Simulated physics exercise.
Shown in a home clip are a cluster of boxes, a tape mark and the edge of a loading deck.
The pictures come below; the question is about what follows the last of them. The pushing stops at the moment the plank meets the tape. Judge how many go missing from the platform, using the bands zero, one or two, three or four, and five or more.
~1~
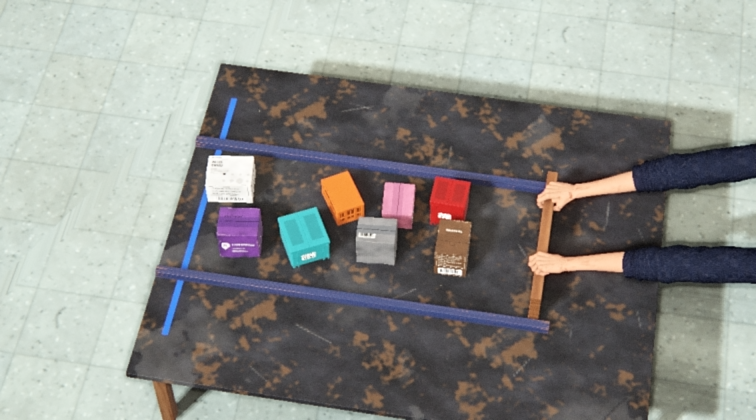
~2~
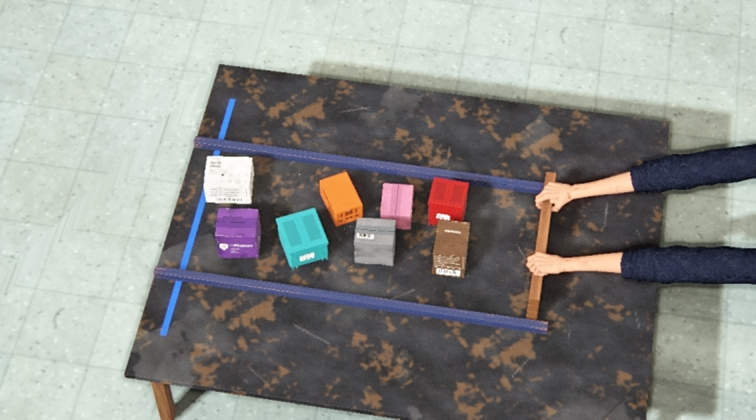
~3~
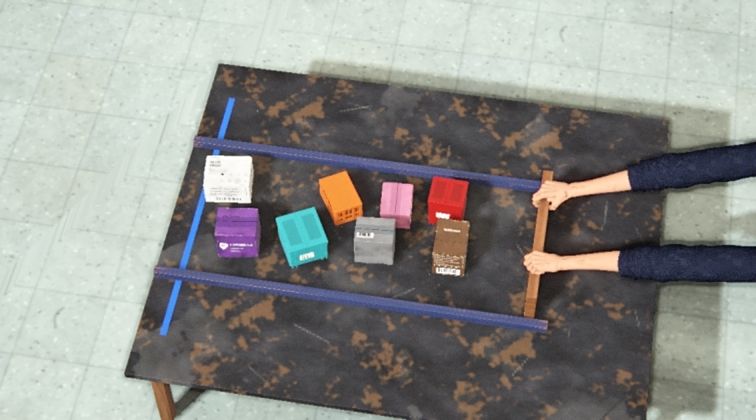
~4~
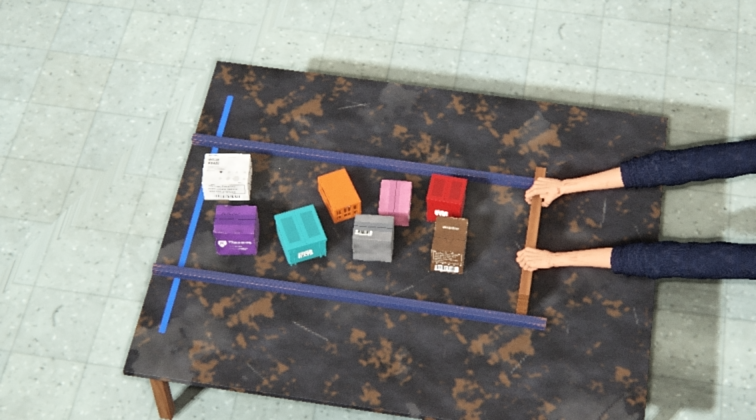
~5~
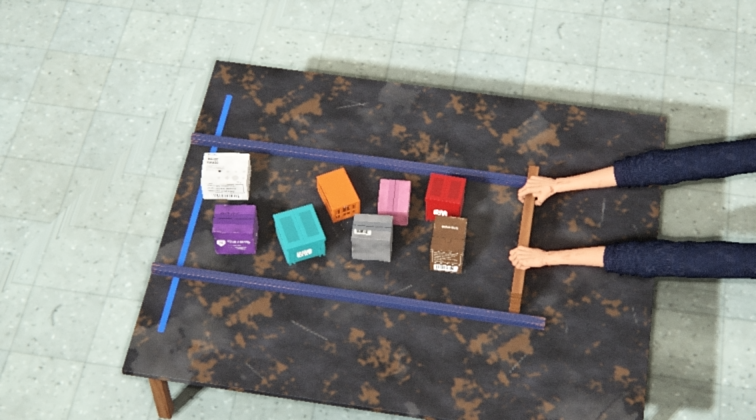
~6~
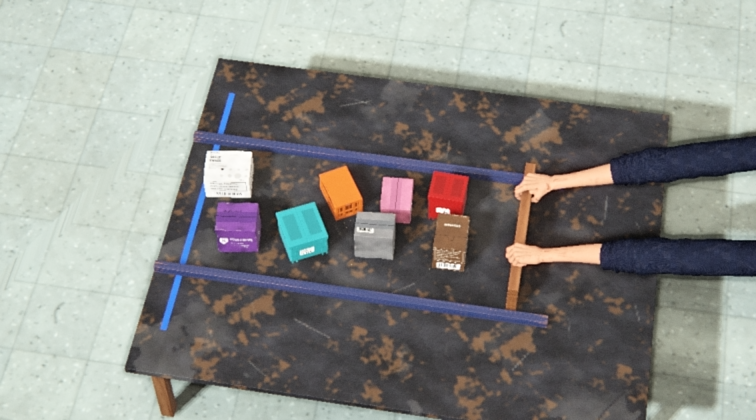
My prediction is five or more fallers.
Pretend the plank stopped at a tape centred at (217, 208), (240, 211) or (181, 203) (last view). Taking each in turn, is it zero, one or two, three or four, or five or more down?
Taking the places in the order asked: 5 or more, then three to four, then more than four.
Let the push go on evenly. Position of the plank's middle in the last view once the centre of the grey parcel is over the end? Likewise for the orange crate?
First near (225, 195), second near (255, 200).
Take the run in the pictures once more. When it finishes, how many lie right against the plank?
In contact: 2.
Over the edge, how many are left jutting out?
The number would be 2.
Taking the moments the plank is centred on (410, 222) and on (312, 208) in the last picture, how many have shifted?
Well, it's 5 at the first one and 8 at the second.
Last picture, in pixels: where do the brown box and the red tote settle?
(179, 205) and (190, 164).
Soon after, none off yet; white box at rest near (229, 174); purple box at rest near (238, 228); turquoise tote at rest near (303, 233).
Then, none off yet; white box moved about its own width near (201, 169); purple box moved well along near (172, 217); turquoise tote moved well along near (213, 223).
At rest, the number that fall off is five or more; fallen, pink parcel, grey parcel, orange crate, turquoise tote, purple box and white box.
